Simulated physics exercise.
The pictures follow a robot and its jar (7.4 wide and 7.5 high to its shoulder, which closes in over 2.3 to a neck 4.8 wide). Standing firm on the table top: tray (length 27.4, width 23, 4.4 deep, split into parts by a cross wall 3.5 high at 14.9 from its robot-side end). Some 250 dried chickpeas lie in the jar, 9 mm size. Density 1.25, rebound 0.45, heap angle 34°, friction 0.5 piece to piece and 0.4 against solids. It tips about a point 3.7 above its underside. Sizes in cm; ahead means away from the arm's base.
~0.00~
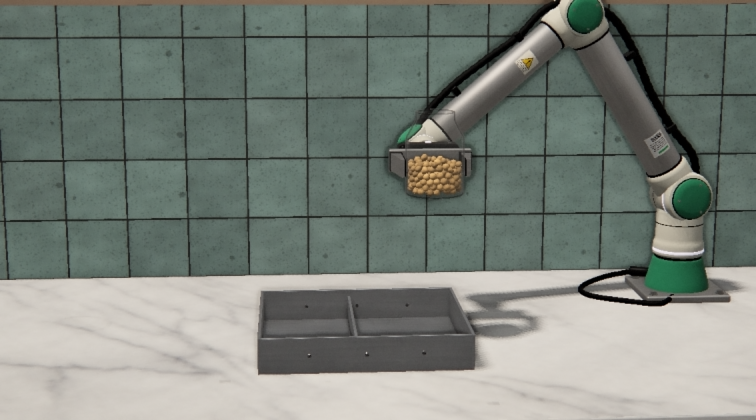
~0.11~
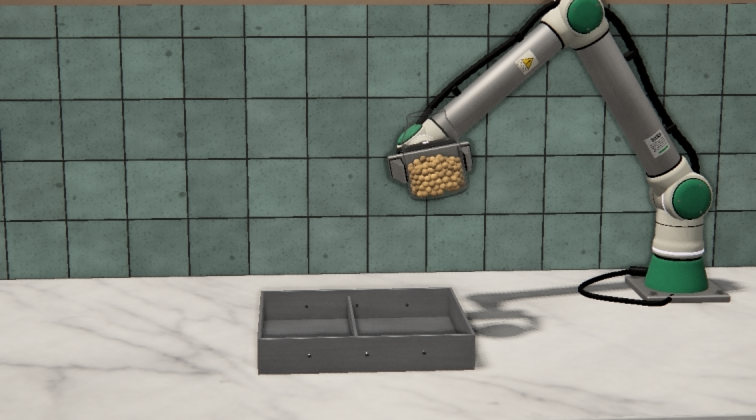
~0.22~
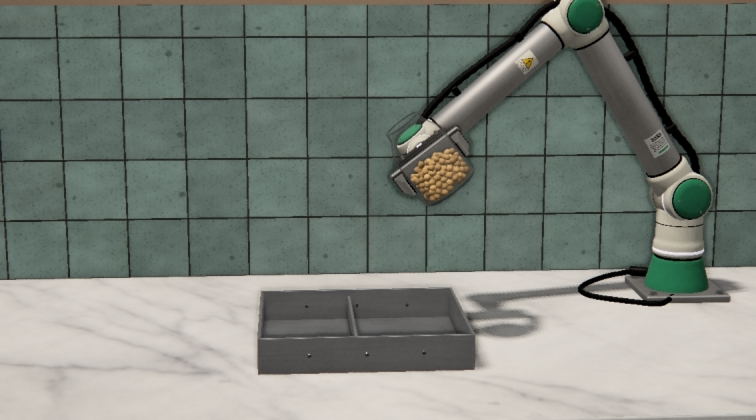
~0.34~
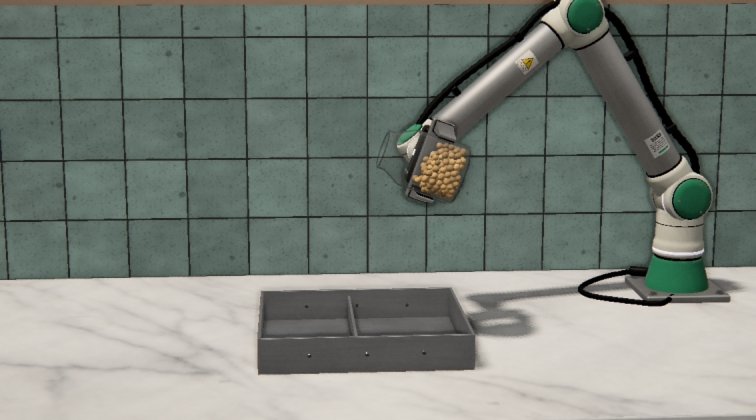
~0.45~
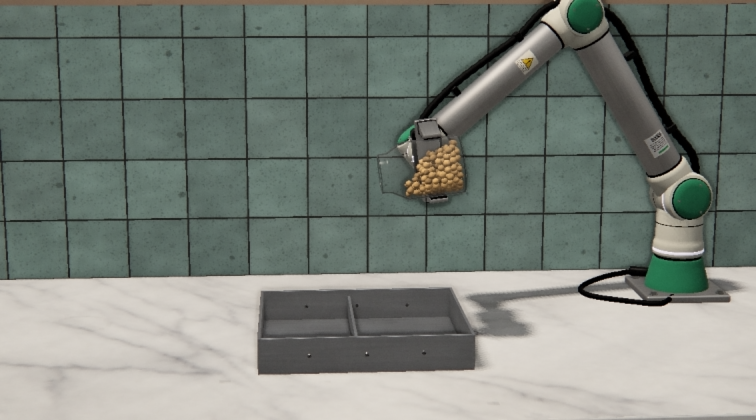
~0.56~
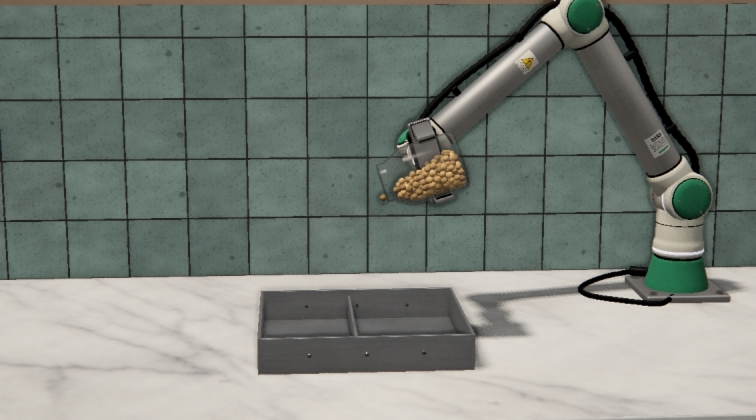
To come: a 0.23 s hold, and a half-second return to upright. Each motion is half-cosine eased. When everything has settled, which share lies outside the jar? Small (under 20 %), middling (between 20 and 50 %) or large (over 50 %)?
Answer: Small; under 20 % of the dried chickpeas finish outside the jar.
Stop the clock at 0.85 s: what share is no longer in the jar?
Near 5 per cent so far.
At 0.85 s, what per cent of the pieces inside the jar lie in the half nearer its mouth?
Some 55 per cent.
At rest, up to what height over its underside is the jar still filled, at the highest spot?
Some 5.5 cm.
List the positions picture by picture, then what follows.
Jar middle at (435, 167), upright; upper third of the load around (436, 167), from x 410 to 460, top at y 160; 249 in the jar, in the first picture.
Jar middle at (435, 167), tipped 10°; upper third of the load around (438, 167), from x 410 to 460, top at y 160, in the second picture.
Jar middle at (435, 167), tipped 37°; upper third of the load around (447, 163), from x 415 to 465, top at y 150, in the third picture.
Jar middle at (435, 167), tipped 70°; upper third of the load around (447, 158), from x 415 to 465, top at y 145, in the fourth picture.
Jar middle at (435, 167), tipped 97°; upper third of the load around (447, 159), from x 410 to 460, top at y 145, in the fifth picture.
Jar middle at (435, 167), tipped 107°; upper third of the load around (446, 166), from x 385 to 465, top at y 155; 249 in the jar, in the sixth picture.
By 0.85 s, tipped 103°, highest piece 26 above the table; 241 in the jar, 5 in the far-side part, 3 in flight or on a rim.
By 1.14 s, tipped 21°, highest piece 31 above the table; 238 in the jar, 10 in the far-side part, 1 in the robot-side part.
By 1.49 s, upright, highest piece 27 above the table; 237 in the jar, 10 in the far-side part, 2 in the robot-side part.
By 2.19 s, upright, highest piece 27 above the table; 237 in the jar, 10 in the far-side part, 2 in the robot-side part.
Final count, 237 in the jar, 10 in the far-side part, 2 in the robot-side part. That is 5 % outside the jar.
